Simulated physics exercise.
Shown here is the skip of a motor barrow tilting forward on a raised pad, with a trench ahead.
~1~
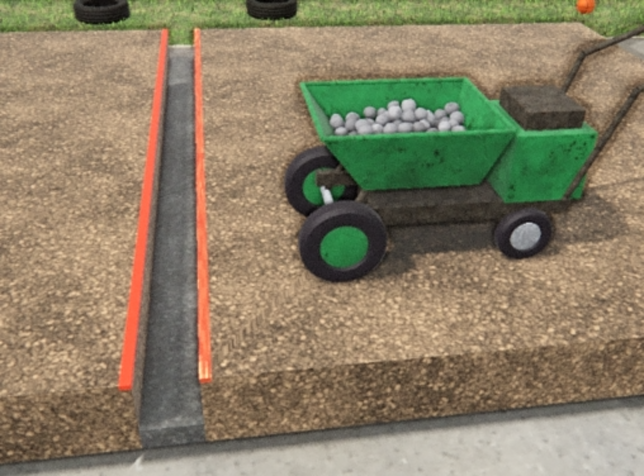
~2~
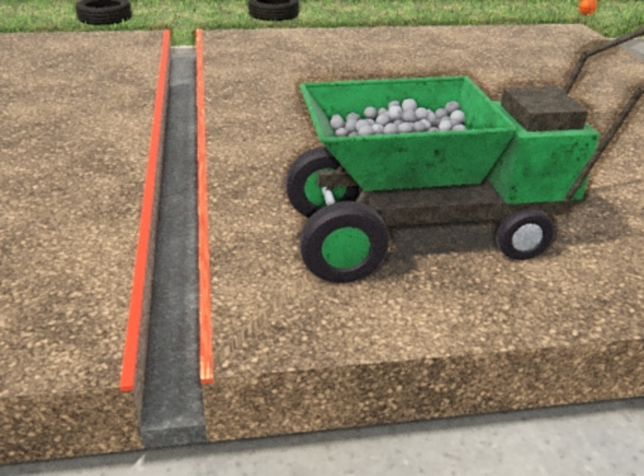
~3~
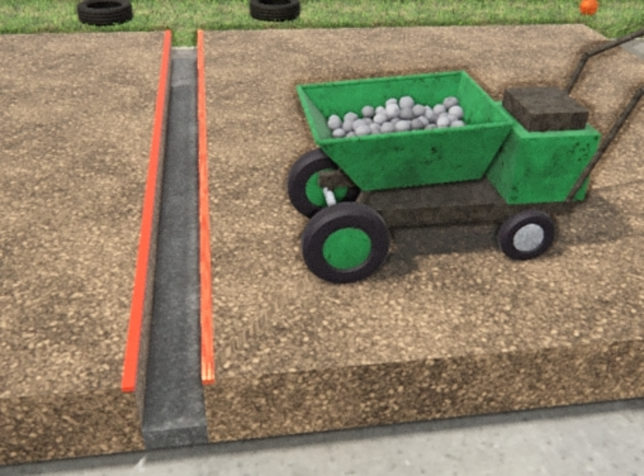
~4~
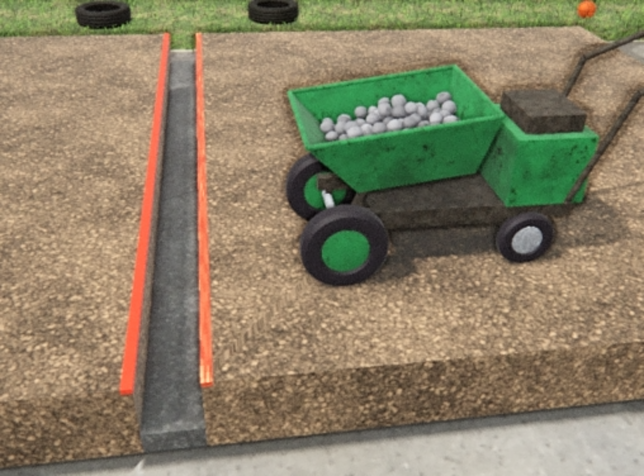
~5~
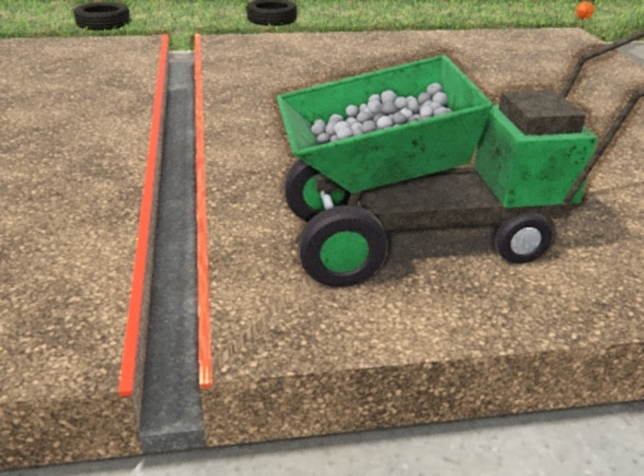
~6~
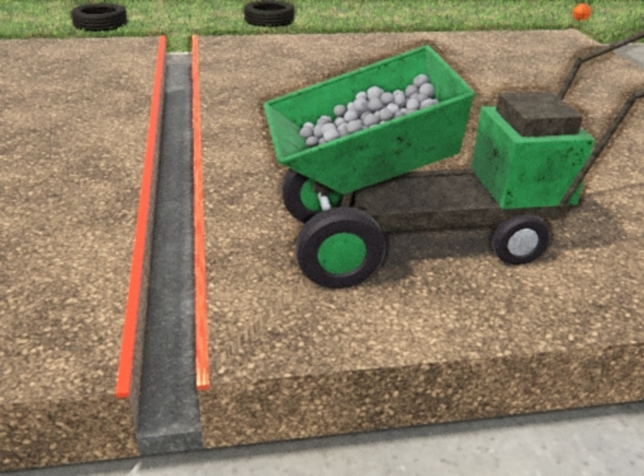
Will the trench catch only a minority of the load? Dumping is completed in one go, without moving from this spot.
No: The trench is going to take the majority of it.
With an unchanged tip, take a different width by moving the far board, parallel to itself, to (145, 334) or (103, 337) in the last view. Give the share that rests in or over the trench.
Well, it'd be something like 90 per cent the first time and 100 per cent the second.
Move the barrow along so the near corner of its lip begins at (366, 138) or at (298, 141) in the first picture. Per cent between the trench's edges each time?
Approximately 60 per cent and 90 per cent, in that order.
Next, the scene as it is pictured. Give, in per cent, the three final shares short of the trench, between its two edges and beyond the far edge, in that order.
Roughly: Short 0, between 100, beyond 0 per cent.
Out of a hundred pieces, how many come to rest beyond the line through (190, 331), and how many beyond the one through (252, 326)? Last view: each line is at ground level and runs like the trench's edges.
About 100 and 100 %.
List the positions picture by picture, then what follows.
In the first frame, lip of the skip at (323, 140), level; top of the load at (402, 130), round cobbles; first edge of the trench at (204, 322); far edge at (131, 328), the trench under half as wide as the skip, and about as deep as wide.
In the second frame, lip of the skip at (323, 141), level; top of the load at (402, 130).
In the third frame, lip of the skip at (319, 143), tipped barely; top of the load at (431, 136).
In the fourth frame, lip of the skip at (308, 148), tipped a little; top of the load at (422, 128).
In the fifth frame, lip of the skip at (296, 154), tipped a little; top of the load at (426, 123).
In the sixth frame, lip of the skip at (281, 162), tipped clearly; top of the load at (413, 106); first edge of the trench at (202, 329); far edge at (129, 335).
Soon after the last picture, skip tipped steeply; all in the skip.
A little later, skip tipped right over; about half in the skip; a small part short of the trench; about a third in or heaped over the trench; a stray few falling.
Later still, skip tipped right over; a stray few short of the trench; nearly all in or heaped over the trench; a stray few beyond it.
At rest, skip tipped right over; a stray few short of the trench; nearly all in or heaped over the trench; a stray few beyond it.
